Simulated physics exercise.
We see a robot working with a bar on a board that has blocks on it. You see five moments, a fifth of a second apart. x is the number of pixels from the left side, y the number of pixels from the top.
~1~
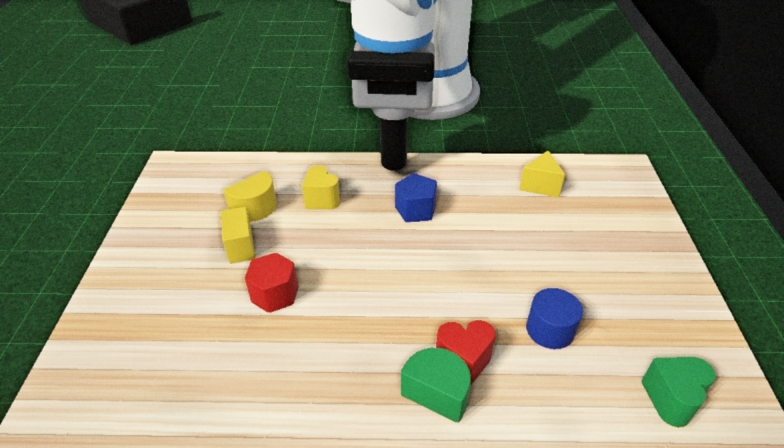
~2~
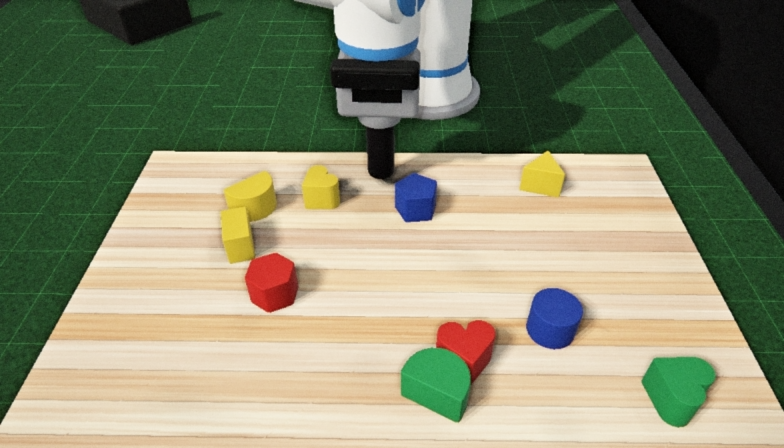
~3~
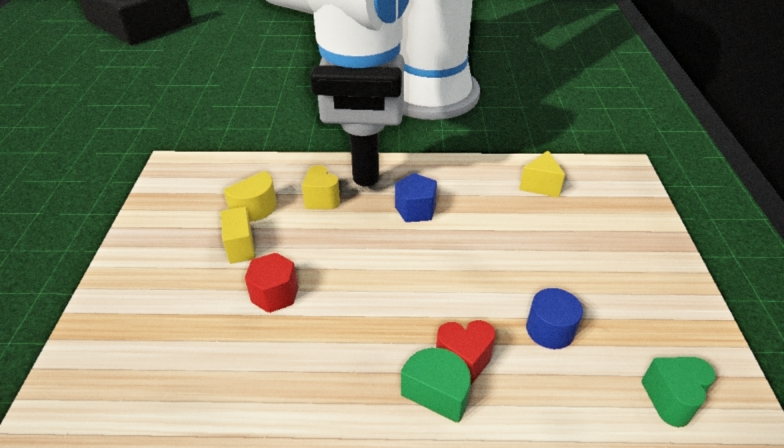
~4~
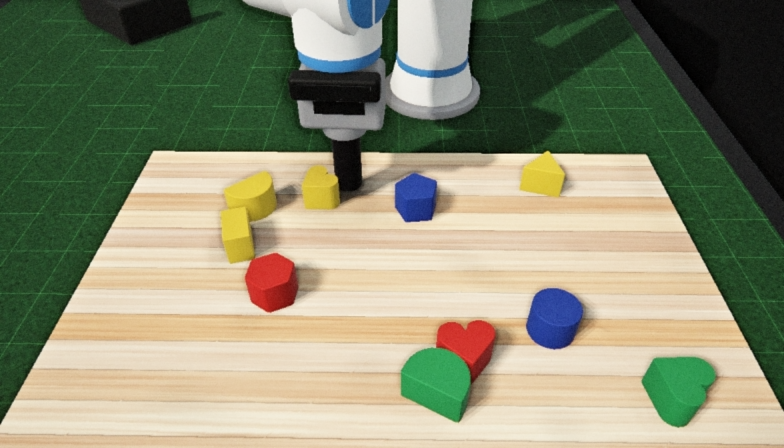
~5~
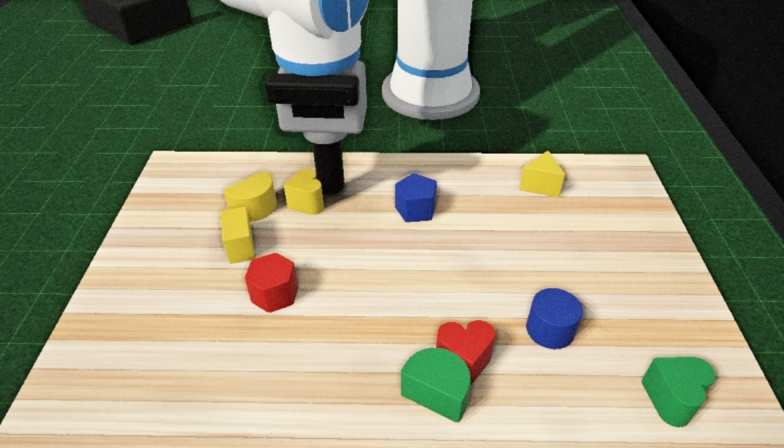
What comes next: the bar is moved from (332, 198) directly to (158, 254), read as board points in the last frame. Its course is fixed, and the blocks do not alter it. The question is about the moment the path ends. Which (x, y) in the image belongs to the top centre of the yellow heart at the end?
It is going to be at (117, 239).
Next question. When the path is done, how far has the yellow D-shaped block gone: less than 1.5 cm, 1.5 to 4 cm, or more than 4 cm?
Over 4 cm.
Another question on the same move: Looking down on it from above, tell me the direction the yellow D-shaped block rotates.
Short answer: Clockwise.
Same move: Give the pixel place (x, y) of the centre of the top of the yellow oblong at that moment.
Its top centre lands on (214, 235).
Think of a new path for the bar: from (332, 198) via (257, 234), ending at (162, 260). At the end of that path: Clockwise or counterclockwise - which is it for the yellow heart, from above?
It turns clockwise.
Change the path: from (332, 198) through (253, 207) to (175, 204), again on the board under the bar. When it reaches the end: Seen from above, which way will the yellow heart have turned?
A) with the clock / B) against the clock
The correct letter is B.
What follows on the original path. One third of the way, bar at (276, 205); yellow oblong at (230, 226), turned 15° anticlockwise; yellow D-shaped block at (219, 187), turned 35° clockwise; yellow heart at (246, 200).
Two thirds of the way, bar at (215, 224); yellow oblong at (214, 235), turned 90° anticlockwise; yellow D-shaped block at (203, 186), turned 50° clockwise; yellow heart at (183, 218).
At the end, bar at (154, 244); yellow oblong at (214, 235), turned 90° anticlockwise; yellow D-shaped block at (203, 186), turned 50° clockwise; yellow heart at (117, 239); blue five-sided block not moved.
